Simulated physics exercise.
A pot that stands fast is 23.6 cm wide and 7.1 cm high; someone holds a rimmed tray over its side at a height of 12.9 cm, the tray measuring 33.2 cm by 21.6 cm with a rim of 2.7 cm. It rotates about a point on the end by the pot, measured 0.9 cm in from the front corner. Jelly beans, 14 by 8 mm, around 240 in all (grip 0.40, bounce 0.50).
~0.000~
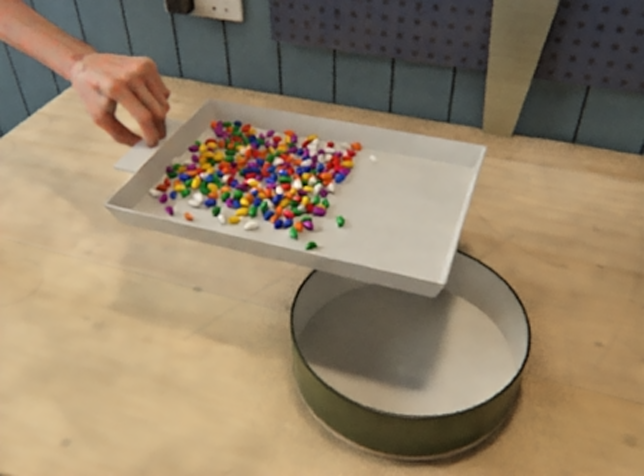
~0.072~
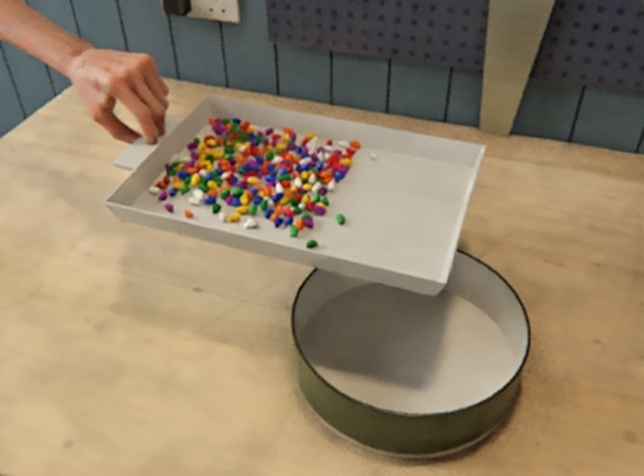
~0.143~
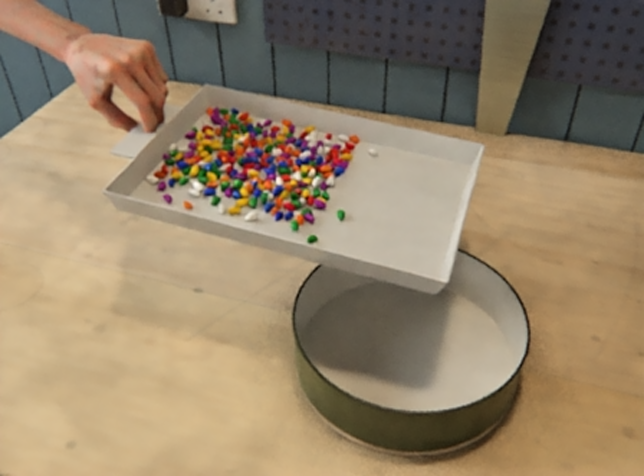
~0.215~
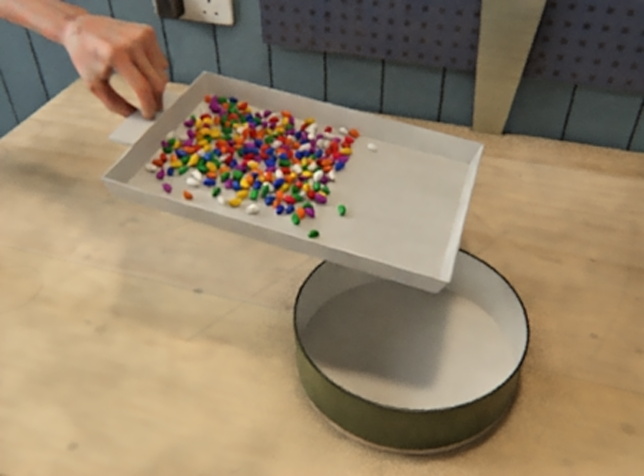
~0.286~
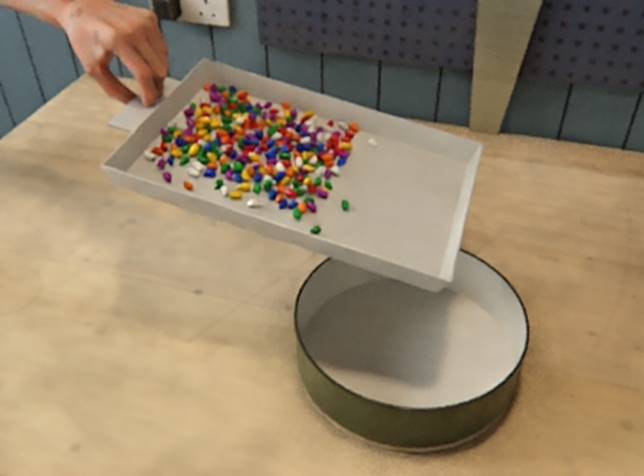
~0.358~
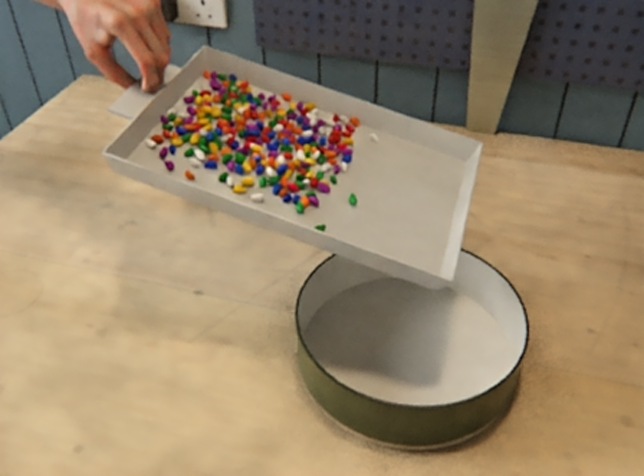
To begin with, a hand at the left holds a white rimmed tray of colourful jelly beans nearly level, its right end over a round green pot on a wooden table. The hand then steadily raises the left end, tilting the tray down toward the right, while the beans barely shift on it.
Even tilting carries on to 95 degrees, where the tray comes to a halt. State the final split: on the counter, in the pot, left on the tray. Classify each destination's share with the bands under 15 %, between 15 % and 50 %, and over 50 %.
Counter: Between 15 % and 50 %; pot: Over 50 %; tray: Under 15 %.
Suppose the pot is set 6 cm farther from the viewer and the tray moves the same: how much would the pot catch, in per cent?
Roughly 80 per cent.
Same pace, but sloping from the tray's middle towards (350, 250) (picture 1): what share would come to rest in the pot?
Roughly 100 percent of them.
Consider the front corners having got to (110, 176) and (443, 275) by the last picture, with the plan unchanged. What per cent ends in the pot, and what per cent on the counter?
In the pot: 100 per cent; on the counter: 0 per cent.
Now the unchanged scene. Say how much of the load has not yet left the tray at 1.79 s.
It comes to near 80 per cent.
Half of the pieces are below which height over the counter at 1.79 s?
Roughly 16 cm.
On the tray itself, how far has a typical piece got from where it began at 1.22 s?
By then it sits near 22 cm from where it began.
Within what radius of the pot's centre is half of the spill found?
Some 18 cm.
After 1.22 s, tilt 51 degrees; the tray holds 90 %, the pot 0 %.
After 1.79 s, tilt 77 degrees; the tray holds 80 %, the pot 10 %.
Then, at 2.42 s, tilt 95 degrees; the tray holds 0 %, the pot 55 %.
By 3.3 s all is still; counter 40 %, pot 60 %, tray 0 %.
